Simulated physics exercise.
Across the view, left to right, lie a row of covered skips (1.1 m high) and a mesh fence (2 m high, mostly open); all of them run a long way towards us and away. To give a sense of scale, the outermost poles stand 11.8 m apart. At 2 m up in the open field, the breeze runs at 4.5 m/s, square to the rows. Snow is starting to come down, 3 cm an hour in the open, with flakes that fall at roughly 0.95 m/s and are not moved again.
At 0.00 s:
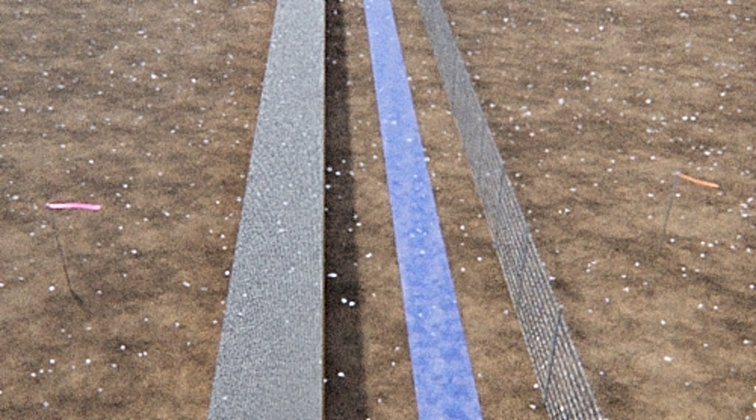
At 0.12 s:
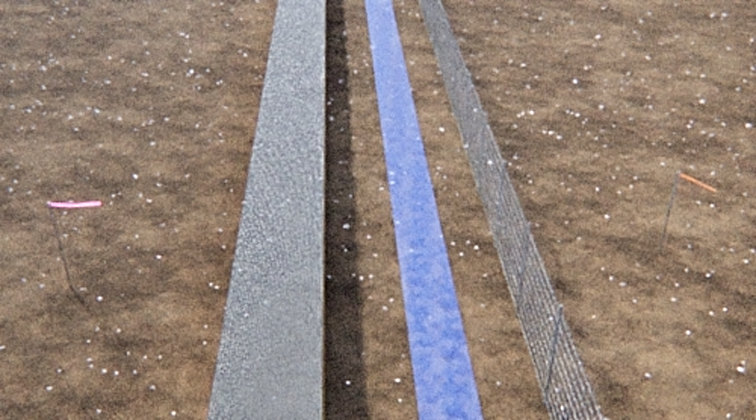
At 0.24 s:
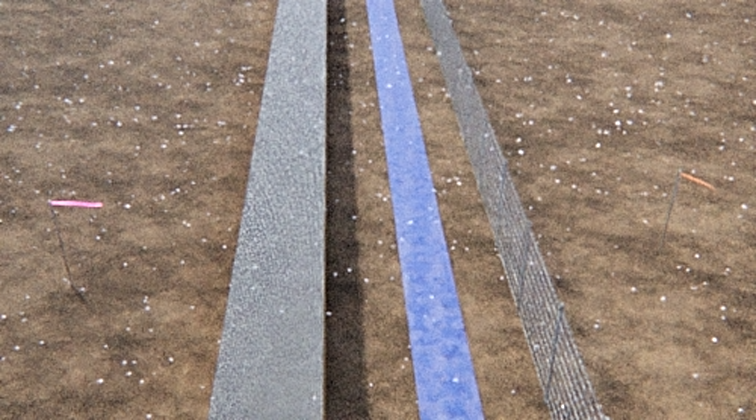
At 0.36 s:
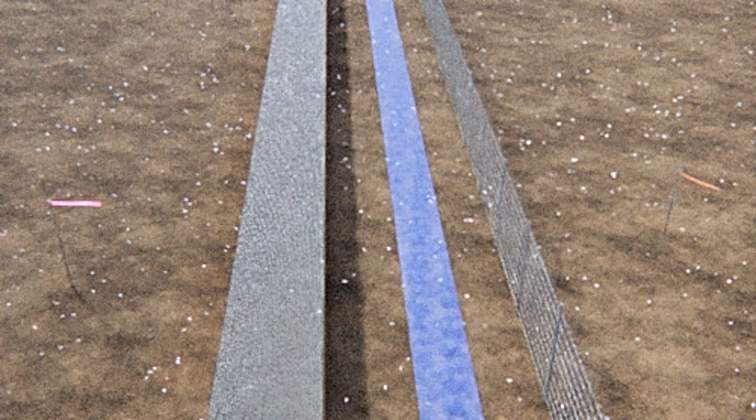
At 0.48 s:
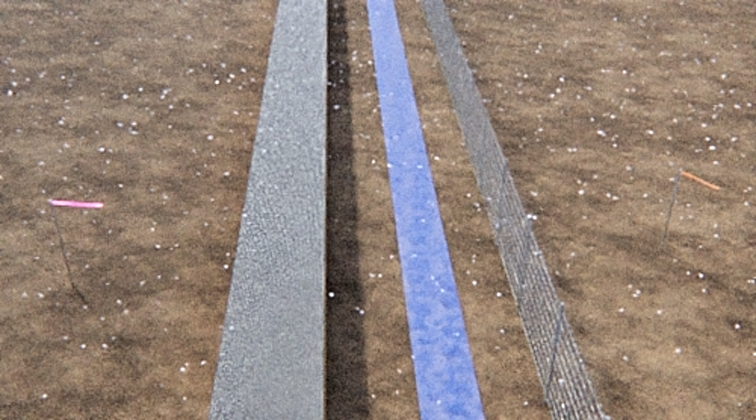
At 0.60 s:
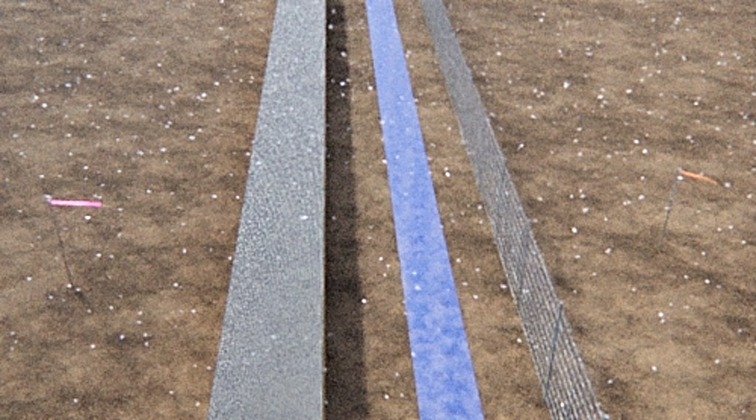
A broad, grey, raised row runs away across mottled brown open ground, seen from above and looking along its length. To its right lie a dark shadow, a flat blue strip and a grey mesh fence, with a pink ribbon on a thin pole at far left and an orange one at far right. White snowflakes shift across the view while both ribbons stream rightward, fluttering slightly, and the camera stays still.
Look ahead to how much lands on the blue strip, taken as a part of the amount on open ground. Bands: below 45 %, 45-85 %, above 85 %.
Band: From 45 to 85 %.
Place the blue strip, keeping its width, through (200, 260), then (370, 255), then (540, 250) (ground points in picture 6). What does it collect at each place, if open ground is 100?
First around 100 percent, next around 80 percent, last around 100 percent.
10 minutes on, 4 mm on the blue strip, 5 mm in the open.
30 minutes on, 11 mm on the blue strip, 15 mm in the open.
60 minutes on, 22 mm on the blue strip, 30 mm in the open, so the blue strip has 75 % of the open amount; the left half of it has 76 %, the right half 73 %.
